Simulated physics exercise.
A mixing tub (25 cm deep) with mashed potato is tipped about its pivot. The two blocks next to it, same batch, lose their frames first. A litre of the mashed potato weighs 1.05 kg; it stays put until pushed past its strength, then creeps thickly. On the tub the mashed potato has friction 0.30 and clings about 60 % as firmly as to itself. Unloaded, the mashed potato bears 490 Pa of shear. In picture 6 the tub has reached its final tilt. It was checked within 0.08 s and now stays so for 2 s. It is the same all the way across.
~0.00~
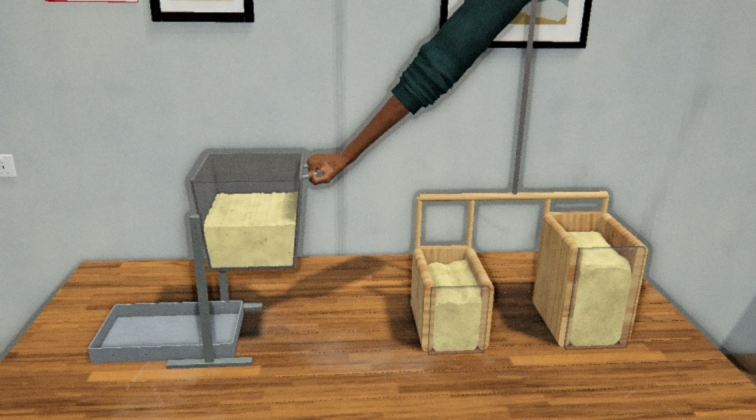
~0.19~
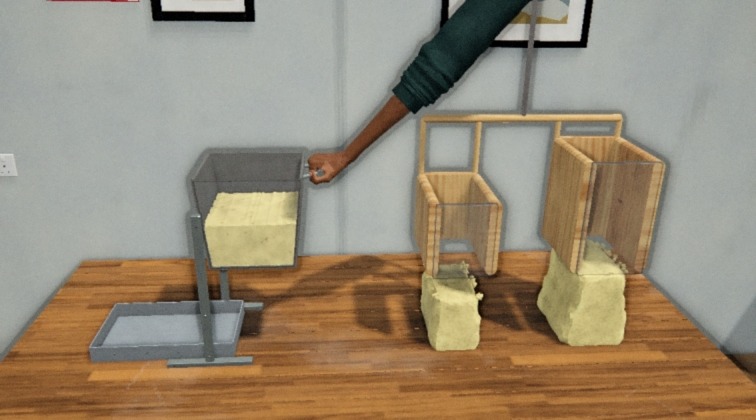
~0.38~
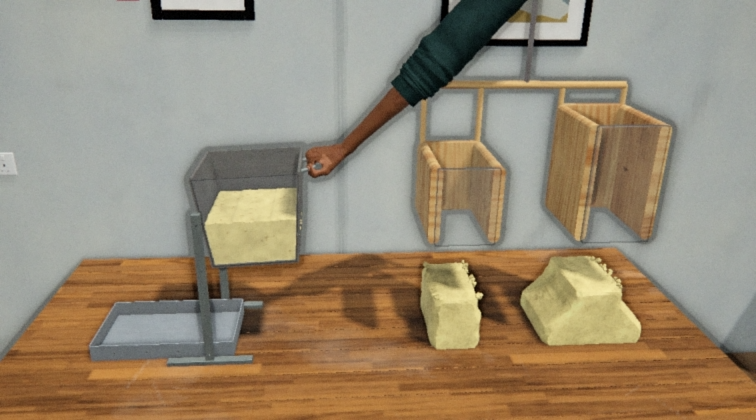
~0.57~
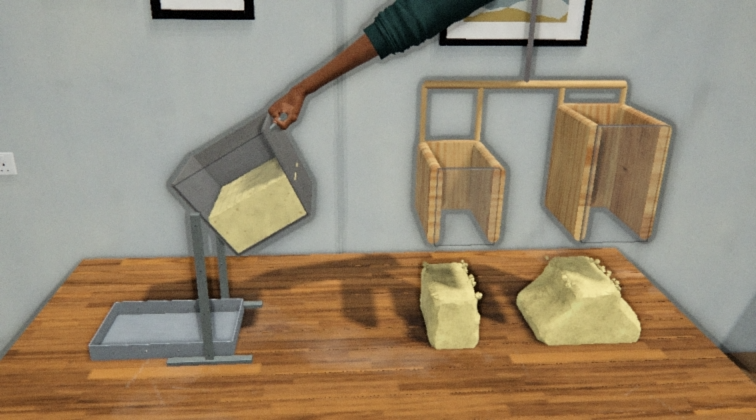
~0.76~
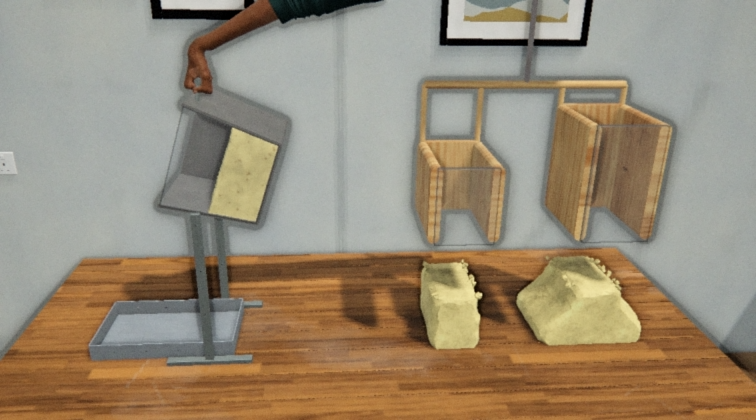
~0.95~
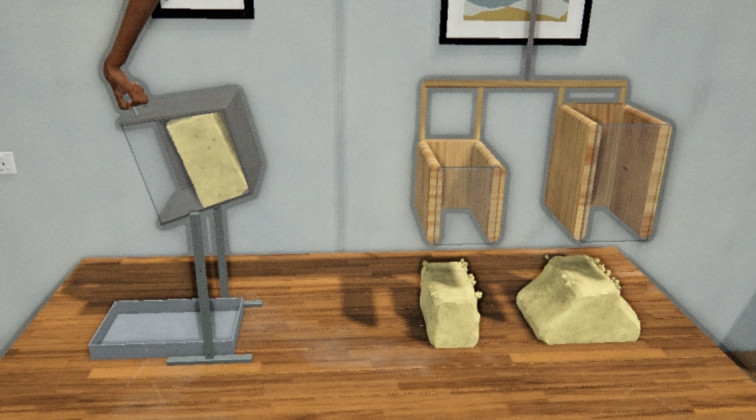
Wooden moulds lifting off two mashed potato blocks, the taller one slumping, before a hand tilts a tub of mash leftward.
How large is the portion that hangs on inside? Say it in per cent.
About 0 %.
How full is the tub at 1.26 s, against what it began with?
About 45 %.
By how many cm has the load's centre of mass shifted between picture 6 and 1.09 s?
Roughly 8 cm.
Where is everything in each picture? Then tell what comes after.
The first picture shows handle-side rim at (298, 180), tilt 0 degrees; highest point of the mashed potato at (206, 226); test blocks 18 cm, 28 cm high (left to right).
The second picture shows handle-side rim at (299, 179), tilt 0 degrees; highest point of the mashed potato at (207, 225); test blocks 18 cm, 25 cm high (left to right).
The third picture shows handle-side rim at (297, 173), tilt 3 degrees; highest point of the mashed potato at (291, 219); test blocks 17 cm, 19 cm high (left to right).
The fourth picture shows handle-side rim at (261, 132), tilt 31 degrees; highest point of the mashed potato at (282, 177); test blocks 17 cm, 18 cm high (left to right).
The fifth picture shows handle-side rim at (182, 107), tilt 72 degrees; highest point of the mashed potato at (232, 130); test blocks 17 cm, 18 cm high (left to right).
The sixth picture shows handle-side rim at (122, 127), tilt 104 degrees; highest point of the mashed potato at (207, 115); test blocks 17 cm, 18 cm high (left to right).
By 1.09 s, the tub is at 104 degrees and holds 100 %.
By 1.26 s, the tub is at 104 degrees and holds 46 %.
By 1.43 s, the tub is at 104 degrees and holds 0 %.
By 1.60 s, the tub is at 104 degrees and holds 0 %.
By 2.95 s, at the end, the tub is at 104 degrees and holds 0 %.
